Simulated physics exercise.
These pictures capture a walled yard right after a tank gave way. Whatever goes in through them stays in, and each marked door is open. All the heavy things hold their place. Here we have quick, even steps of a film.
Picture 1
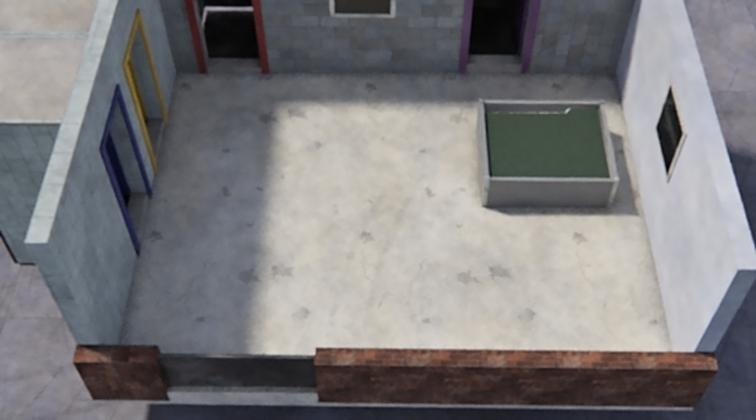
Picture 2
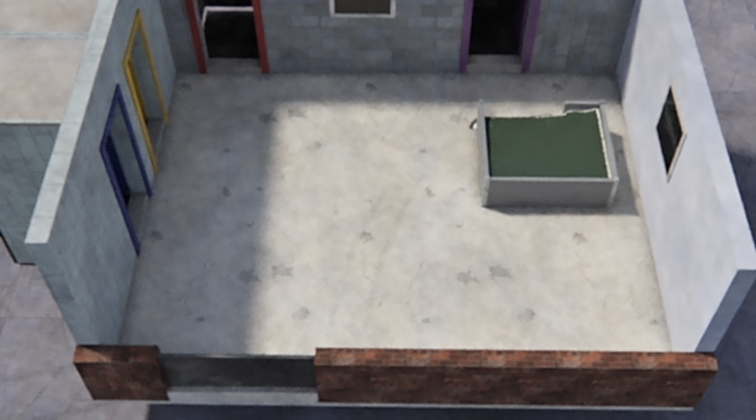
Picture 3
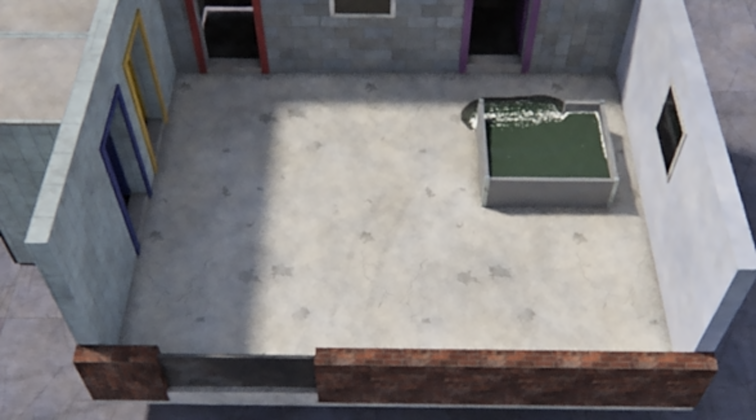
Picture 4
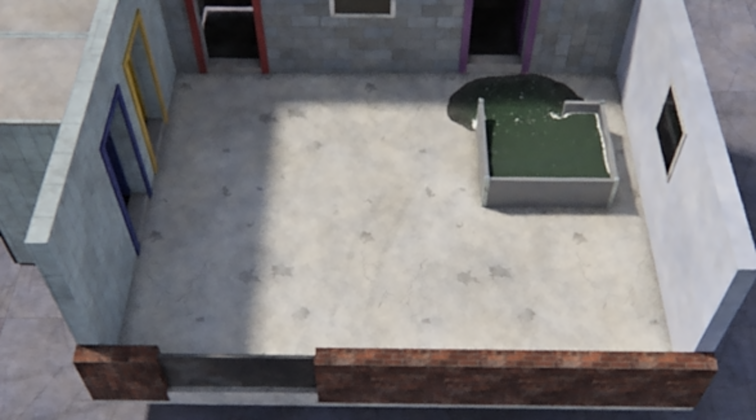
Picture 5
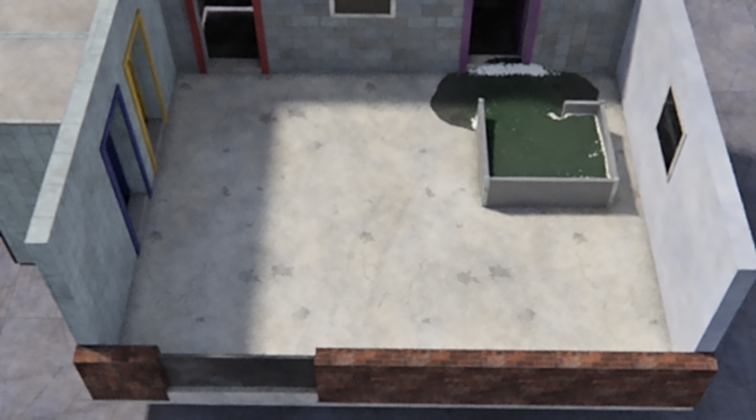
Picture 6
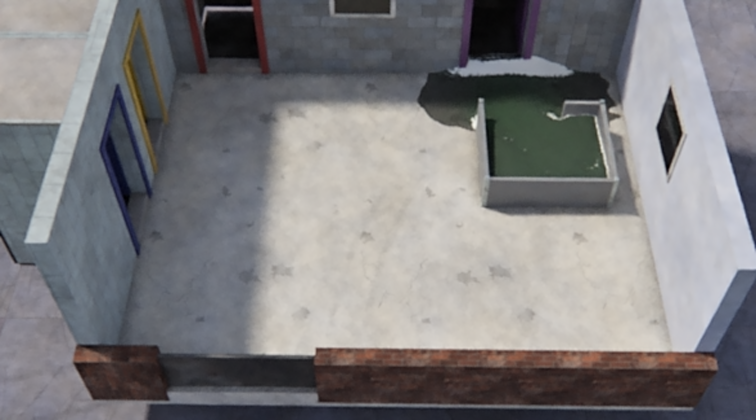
At the start, an open tank of dark green liquid sits still near the right wall of a walled yard. Its far side gives way and liquid pours out onto the pale floor behind it. The dark pool spreads back to the rear wall by the purple-framed doorway and creeps left.
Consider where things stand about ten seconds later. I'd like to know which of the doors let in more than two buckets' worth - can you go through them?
Sure: The red door does not; the yellow door does not; the purple door lets in more; the blue door does not.
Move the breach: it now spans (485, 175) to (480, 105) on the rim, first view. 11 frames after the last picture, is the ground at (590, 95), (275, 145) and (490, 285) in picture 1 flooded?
In turn: Dry, awash, free of water.
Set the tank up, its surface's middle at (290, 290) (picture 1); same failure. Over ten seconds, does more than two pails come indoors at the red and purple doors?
Result - red door ends up above, purple door ends up below.
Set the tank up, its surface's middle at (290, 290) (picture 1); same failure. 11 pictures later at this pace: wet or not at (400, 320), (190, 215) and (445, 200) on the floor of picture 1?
Spared, hit, spared.
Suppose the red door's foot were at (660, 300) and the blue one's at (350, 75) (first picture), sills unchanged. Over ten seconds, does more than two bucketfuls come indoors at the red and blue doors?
Short version: The red one stays within the limit and the blue one stays within the limit.
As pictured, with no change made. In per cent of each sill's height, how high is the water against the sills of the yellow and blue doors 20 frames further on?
Close to 80 per cent for the first one and close to 0 per cent for the second.
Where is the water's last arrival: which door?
That is the blue door.
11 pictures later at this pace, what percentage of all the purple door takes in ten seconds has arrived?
That comes out to 85 per cent by my count.
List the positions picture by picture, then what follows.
The open tank at (546, 143) is whole and still, in the first picture.
Water pours out on the open tank's far side and has run to (477, 124), in the second picture.
The front is at (468, 113), out from the gap on the open tank's far side, in the third picture.
Water pours out on the open tank's far side and has run to (548, 81), in the fourth picture.
The front is at (455, 73), out from the gap on the open tank's far side, in the fifth picture.
The front is at (436, 73), out from the gap on the open tank's far side, in the sixth picture.
A moment on, water covers 10 % of the floor; the red door not reached, the yellow door not reached, the purple door over two buckets in, the blue door not reached.
Next, water covers 20 % of the floor; the red door not reached, the yellow door not reached, the purple door far over two buckets in, the blue door not reached.
Then, water covers 35 % of the floor; the red door wet at the sill, nothing in, the yellow door wet at the sill, nothing in, the purple door far over two buckets in, the blue door not reached.
Later, water covers 55 % of the floor; the red door wet at the sill, nothing in, the yellow door wet at the sill, nothing in, the purple door far over two buckets in, the blue door wet at the sill, nothing in.
In the end, water covers 70 % of the floor; the red door wet at the sill, nothing in, the yellow door wet at the sill, nothing in, the purple door far over two buckets in, the blue door wet at the sill, nothing in.
